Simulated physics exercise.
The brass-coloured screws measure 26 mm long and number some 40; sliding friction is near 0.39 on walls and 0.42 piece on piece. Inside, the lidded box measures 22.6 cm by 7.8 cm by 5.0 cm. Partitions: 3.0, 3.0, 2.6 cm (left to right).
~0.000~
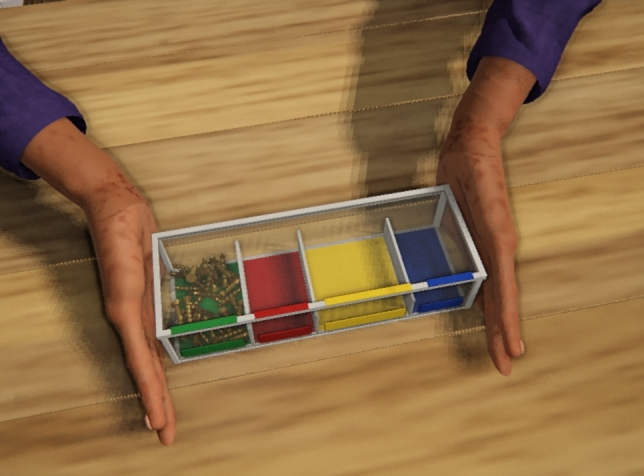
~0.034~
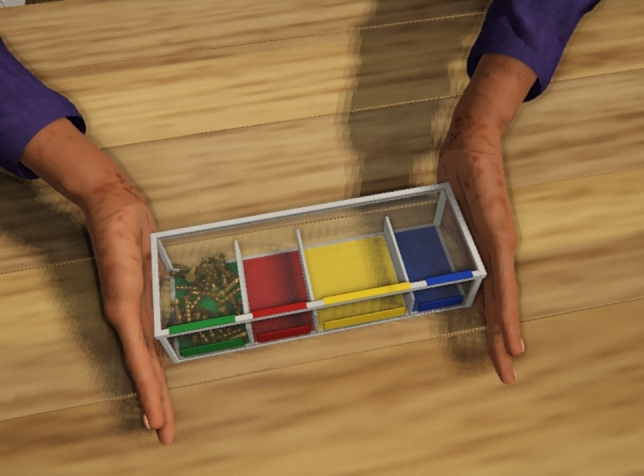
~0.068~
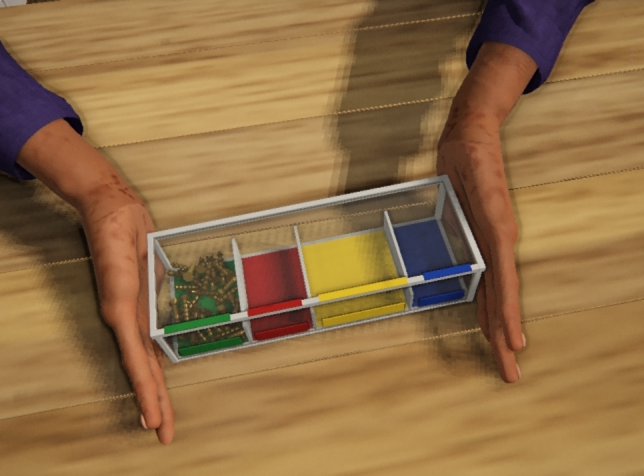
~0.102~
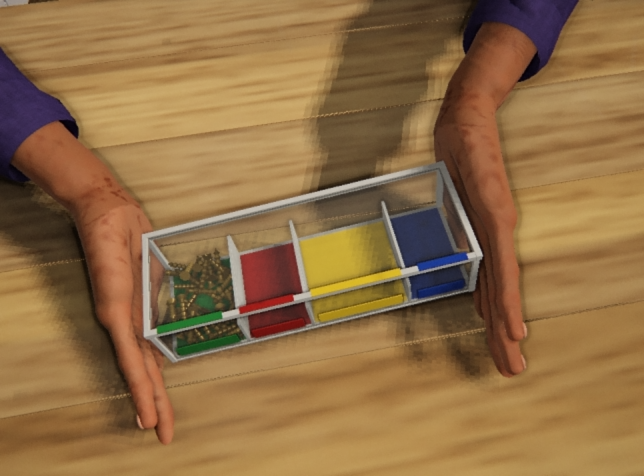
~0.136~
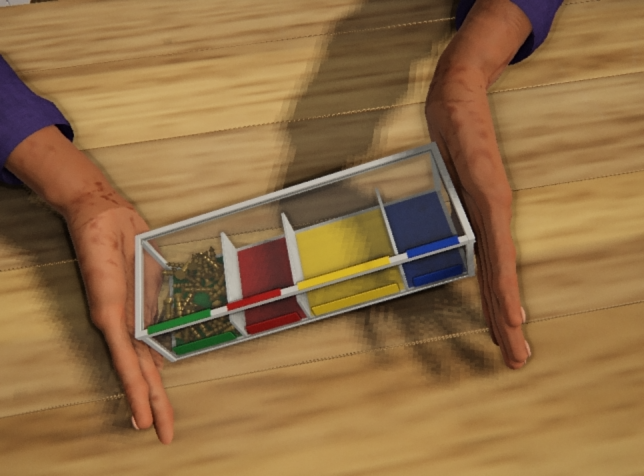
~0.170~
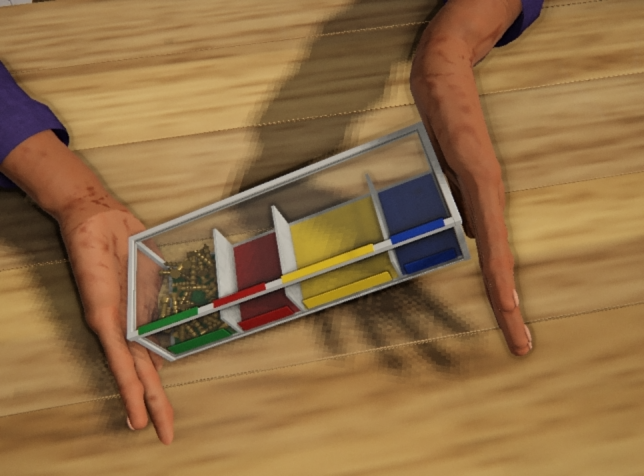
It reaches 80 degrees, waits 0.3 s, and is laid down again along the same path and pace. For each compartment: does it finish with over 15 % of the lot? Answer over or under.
Red compartment: Under; blue compartment: Under; green compartment: Over; yellow compartment: Under.
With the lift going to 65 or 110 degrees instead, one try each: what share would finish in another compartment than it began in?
Some 0 and 0 per cent.
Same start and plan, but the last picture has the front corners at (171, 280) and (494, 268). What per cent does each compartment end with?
Red 0, blue 25, green 60, yellow 10.
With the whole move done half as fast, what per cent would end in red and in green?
Red 0; green 100.
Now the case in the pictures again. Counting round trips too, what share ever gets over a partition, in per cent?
Some 0 per cent.
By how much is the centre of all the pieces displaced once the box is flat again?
Some 1.0 cm.
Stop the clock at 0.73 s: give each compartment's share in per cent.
Red 0; blue 0; green 100; yellow 0.
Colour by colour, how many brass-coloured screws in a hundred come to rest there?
Red 0, blue 0, green 100, yellow 0.
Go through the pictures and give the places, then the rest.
Box tilt 0 degrees, front corners at (163, 332) and (479, 274); green 100 %, in the first frame.
Box tilt 1 degrees, front corners at (161, 332) and (478, 272), in the second frame.
Box tilt 4 degrees, front corners at (157, 332) and (477, 265), lowest corner left back, in the third frame.
Box tilt 8 degrees, front corners at (150, 332) and (474, 254), lowest corner left back, in the fourth frame.
Box tilt 14 degrees, front corners at (142, 332) and (467, 237), lowest corner left back, in the fifth frame.
Box tilt 20 degrees, front corners at (134, 333) and (453, 219), lowest corner left back; green 100 %. The box's pace is about 180 degrees a second, in the sixth frame.
After 0.73 s, tilt 80 degrees; green 100 %.
After 1.11 s, tilt 45 degrees; green 100 %.
After 1.57 s, tilt 0 degrees; green 100 %.
At rest (2.0 s), red 0 %, blue 0 %, green 100 %, yellow 0 %.
